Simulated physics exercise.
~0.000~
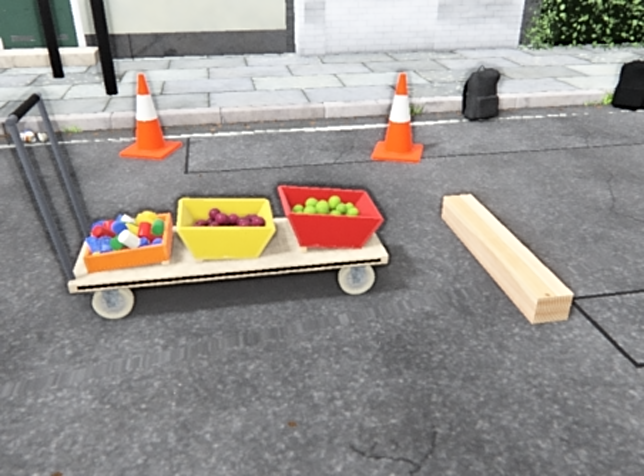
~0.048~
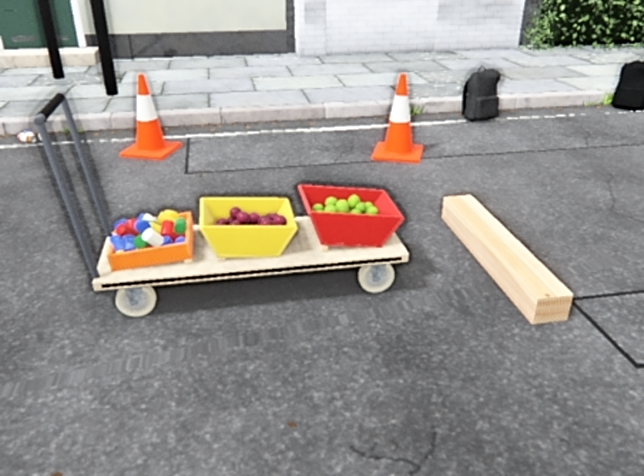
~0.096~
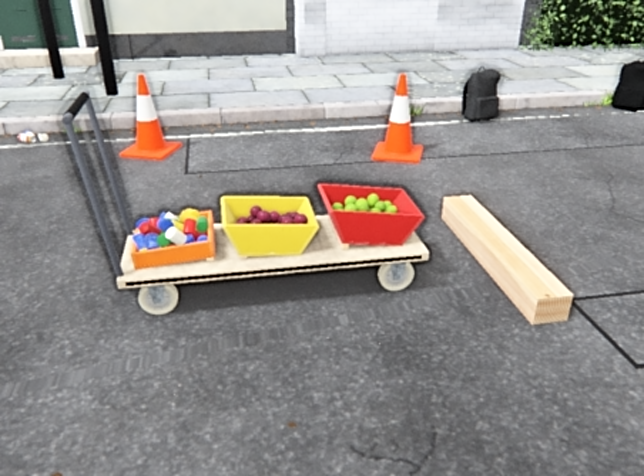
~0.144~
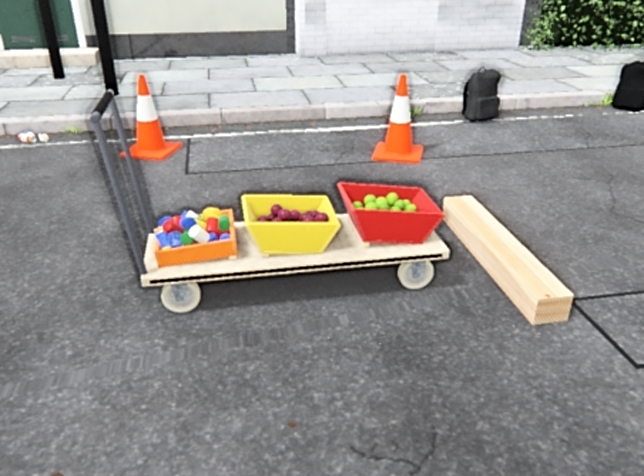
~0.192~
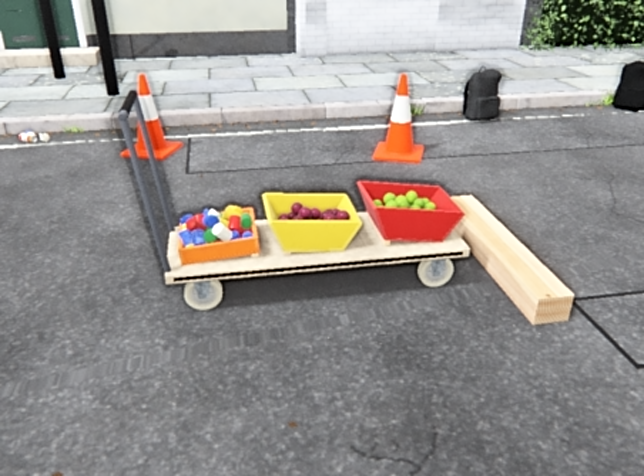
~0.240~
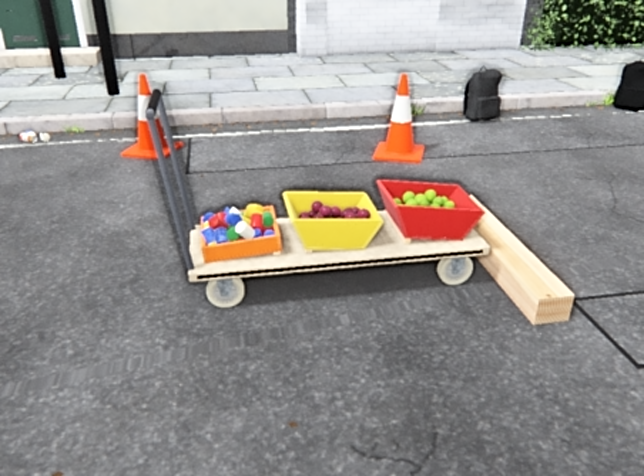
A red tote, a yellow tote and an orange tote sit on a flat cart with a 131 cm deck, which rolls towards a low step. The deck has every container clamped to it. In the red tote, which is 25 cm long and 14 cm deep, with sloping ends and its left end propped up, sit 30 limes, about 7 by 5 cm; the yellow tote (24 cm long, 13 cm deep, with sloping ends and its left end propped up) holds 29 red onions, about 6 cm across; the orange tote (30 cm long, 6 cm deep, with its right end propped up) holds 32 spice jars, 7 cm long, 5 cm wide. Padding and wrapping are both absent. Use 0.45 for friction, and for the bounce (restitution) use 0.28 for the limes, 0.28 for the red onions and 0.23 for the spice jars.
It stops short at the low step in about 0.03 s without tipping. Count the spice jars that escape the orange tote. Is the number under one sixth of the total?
No, it is over one sixth.
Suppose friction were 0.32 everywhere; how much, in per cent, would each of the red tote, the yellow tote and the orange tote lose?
In that setup red tote sheds 0 percent, yellow tote sheds 10 percent, and orange tote sheds 20 percent.
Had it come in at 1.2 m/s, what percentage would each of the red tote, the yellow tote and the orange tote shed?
Red tote 0 %, yellow tote 0 %, orange tote 10 %.
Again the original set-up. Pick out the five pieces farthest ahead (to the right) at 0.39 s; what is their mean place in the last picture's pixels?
Somewhere near pixel (484, 201).
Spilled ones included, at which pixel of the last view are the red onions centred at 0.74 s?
In the last picture they centre on about (372, 221).
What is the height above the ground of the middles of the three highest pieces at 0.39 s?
42 cm.
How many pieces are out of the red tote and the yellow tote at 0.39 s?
Estimate at that time - red tote 0, yellow tote 0, give or take.
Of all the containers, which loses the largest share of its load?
Result: Orange tote.
After 0.29 s, contact.
After 0.39 s, red tote 30 in, 0 out, yellow tote 29 in, 0 out and orange tote 31 in, 1 out.
After 0.51 s, red tote 30 in, 0 out, yellow tote 28 in, 1 out and orange tote 26 in, 6 out.
After 0.74 s, red tote 29 in, 1 out, yellow tote 28 in, 1 out and orange tote 23 in, 9 out.
Outcome (at 1.24 s), red tote 29 in, 1 out, yellow tote 28 in, 1 out and orange tote 23 in, 9 out. Asked share, 9 of 32, 28 per cent.
